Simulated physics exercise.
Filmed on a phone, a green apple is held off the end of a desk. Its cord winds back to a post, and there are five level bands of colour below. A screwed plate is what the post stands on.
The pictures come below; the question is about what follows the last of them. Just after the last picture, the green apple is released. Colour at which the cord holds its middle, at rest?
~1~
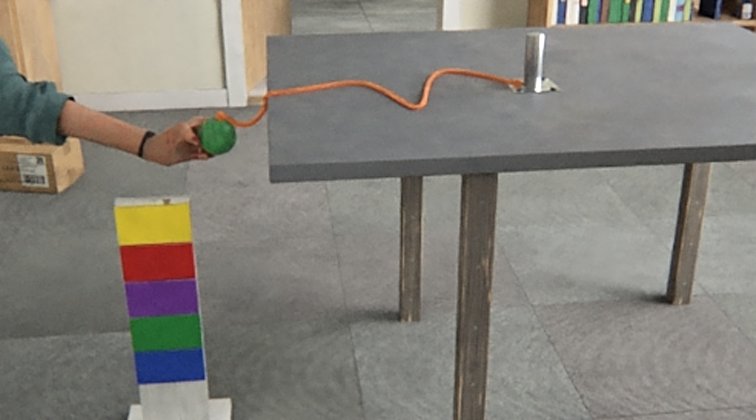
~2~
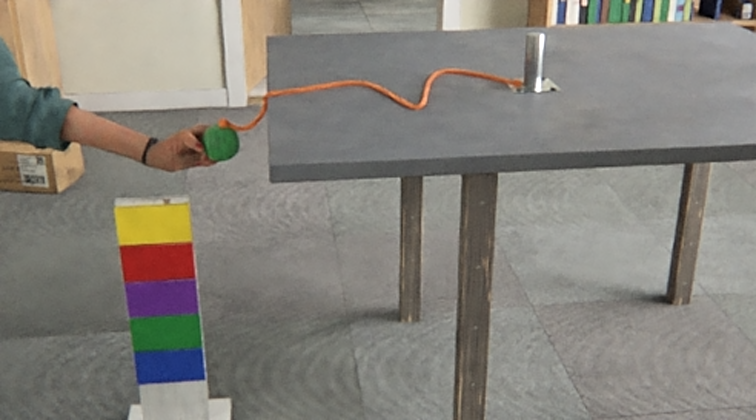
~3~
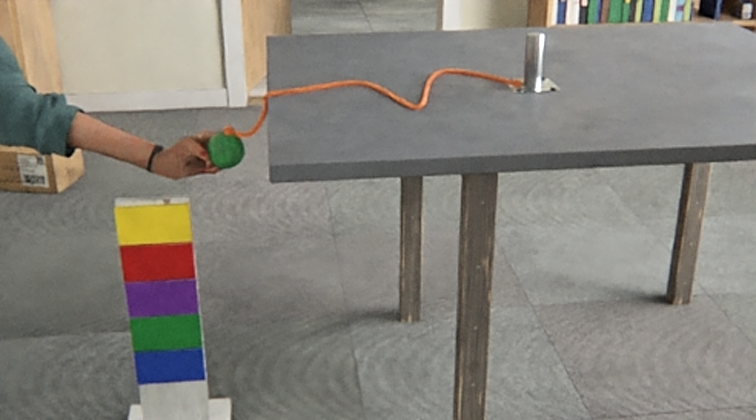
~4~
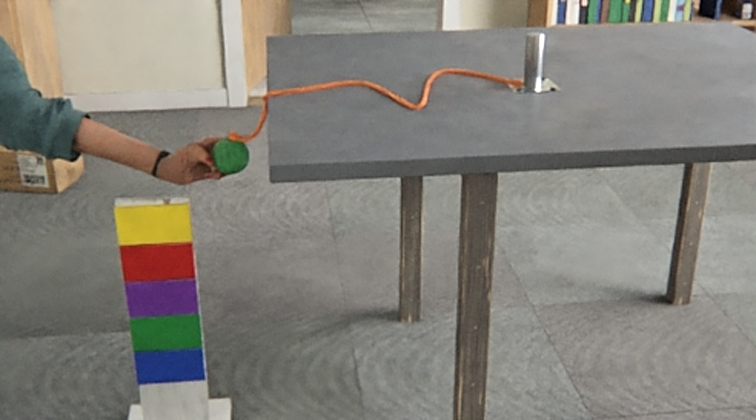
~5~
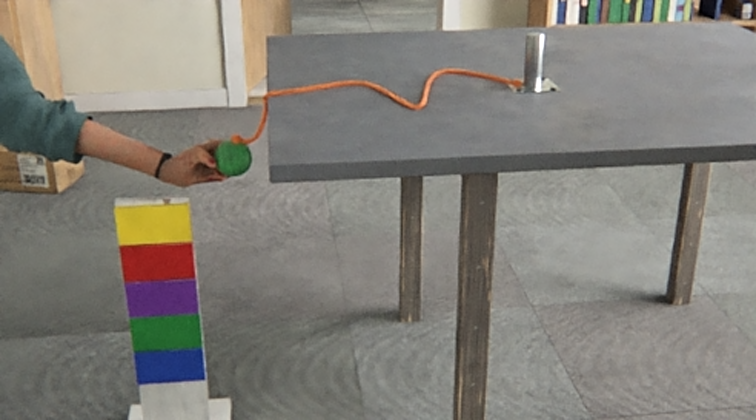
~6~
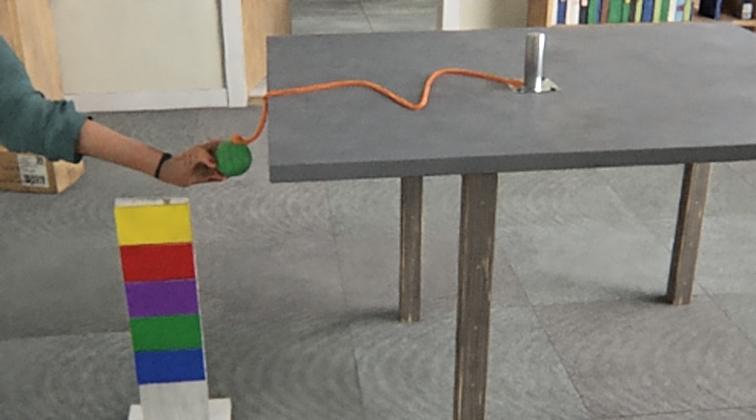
Green.
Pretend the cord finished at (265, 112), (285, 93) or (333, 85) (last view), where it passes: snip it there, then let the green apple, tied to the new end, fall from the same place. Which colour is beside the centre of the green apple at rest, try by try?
One at a time, the answers are: Purple; red; yellow.
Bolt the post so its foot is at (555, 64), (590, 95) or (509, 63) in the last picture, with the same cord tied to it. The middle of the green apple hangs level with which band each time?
Answer, in order: Purple, purple, green.
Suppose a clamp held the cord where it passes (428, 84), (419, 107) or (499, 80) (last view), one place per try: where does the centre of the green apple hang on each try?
Roughly (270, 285), (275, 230) and (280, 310), in that order.
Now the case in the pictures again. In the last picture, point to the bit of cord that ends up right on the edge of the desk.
That spot lies near (397, 98).
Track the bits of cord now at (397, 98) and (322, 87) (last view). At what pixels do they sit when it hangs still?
(267, 101) for the first, (269, 200) for the second.
A little later, apple near (284, 290); level with purple.
Next, apple near (274, 315); level with green.
When it is over, apple near (281, 322); level with green. At green.
